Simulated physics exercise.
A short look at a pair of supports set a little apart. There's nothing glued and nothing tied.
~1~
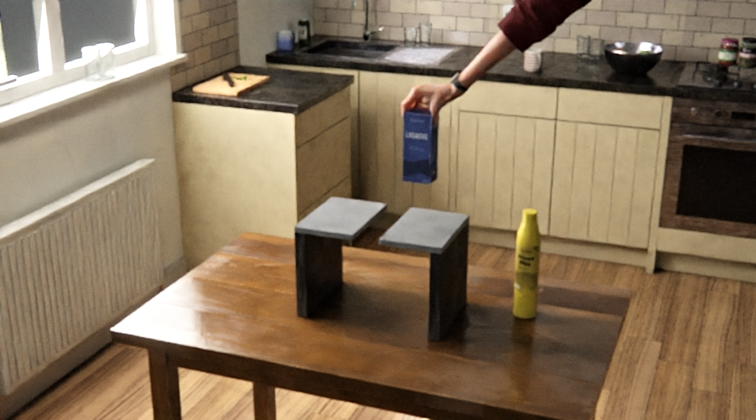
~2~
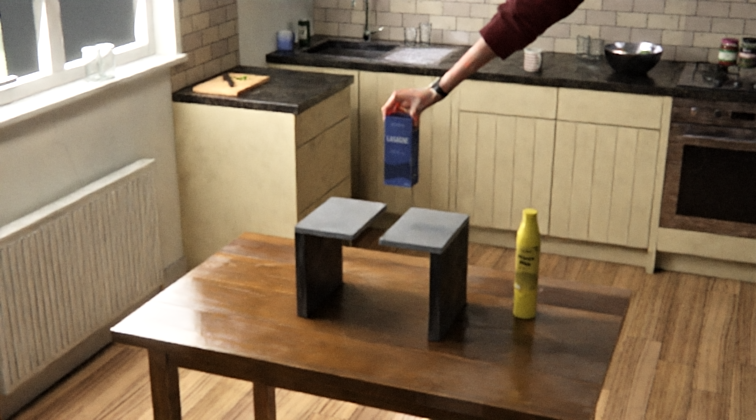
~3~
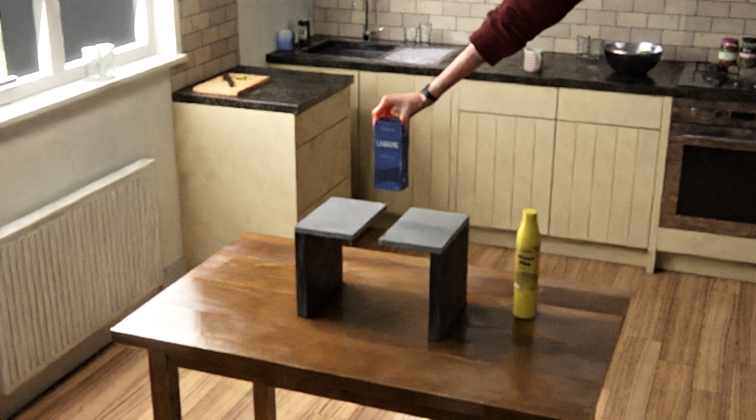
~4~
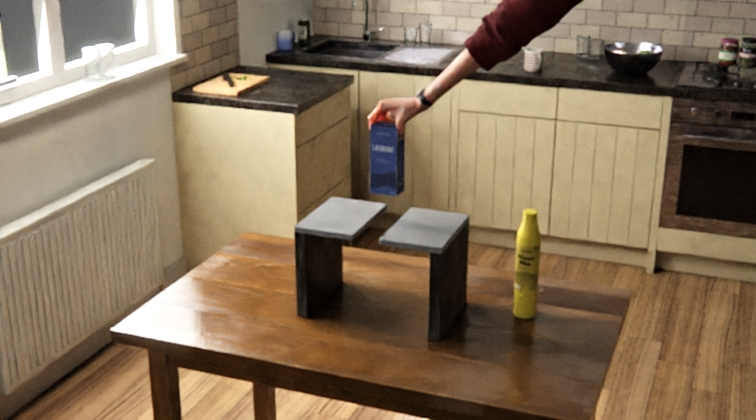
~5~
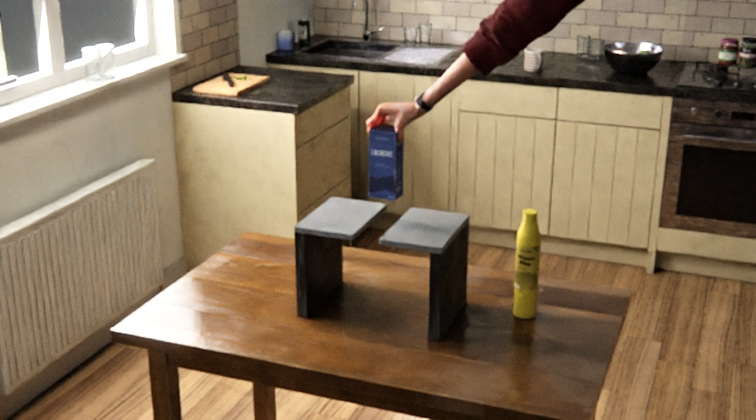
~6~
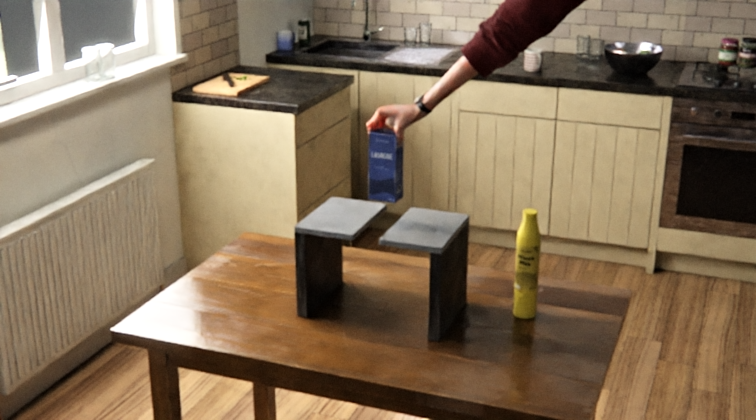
A kitchen with cream cupboards, dark worktops and a window above a radiator at left is seen from slightly above, the view staying still. On a brown wooden table, two dark supports with grey tops stand a little apart, a yellow bottle to their right. A hand on a maroon-sleeved arm carries a blue carton leftward and slightly down, then holds it almost still above the gap.
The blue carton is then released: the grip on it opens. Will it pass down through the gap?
No - oh well, it does not fall past the gap.
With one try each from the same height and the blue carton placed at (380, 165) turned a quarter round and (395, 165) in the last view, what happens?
The first time it makes it through, and the second time it does not get through.
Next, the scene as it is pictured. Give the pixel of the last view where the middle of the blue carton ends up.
Near pixel (358, 203).
Then, 0.20 s later than the last frame, blue carton moved about its own width near (386, 184).
Then, 0.40 s later than the last frame, blue carton on its side near (366, 203).
When it is over, lying over on the stand or table, blue carton; yellow bottle as before. End places, in pixels of the last picture, blue carton near (358, 203). The carton lodges.
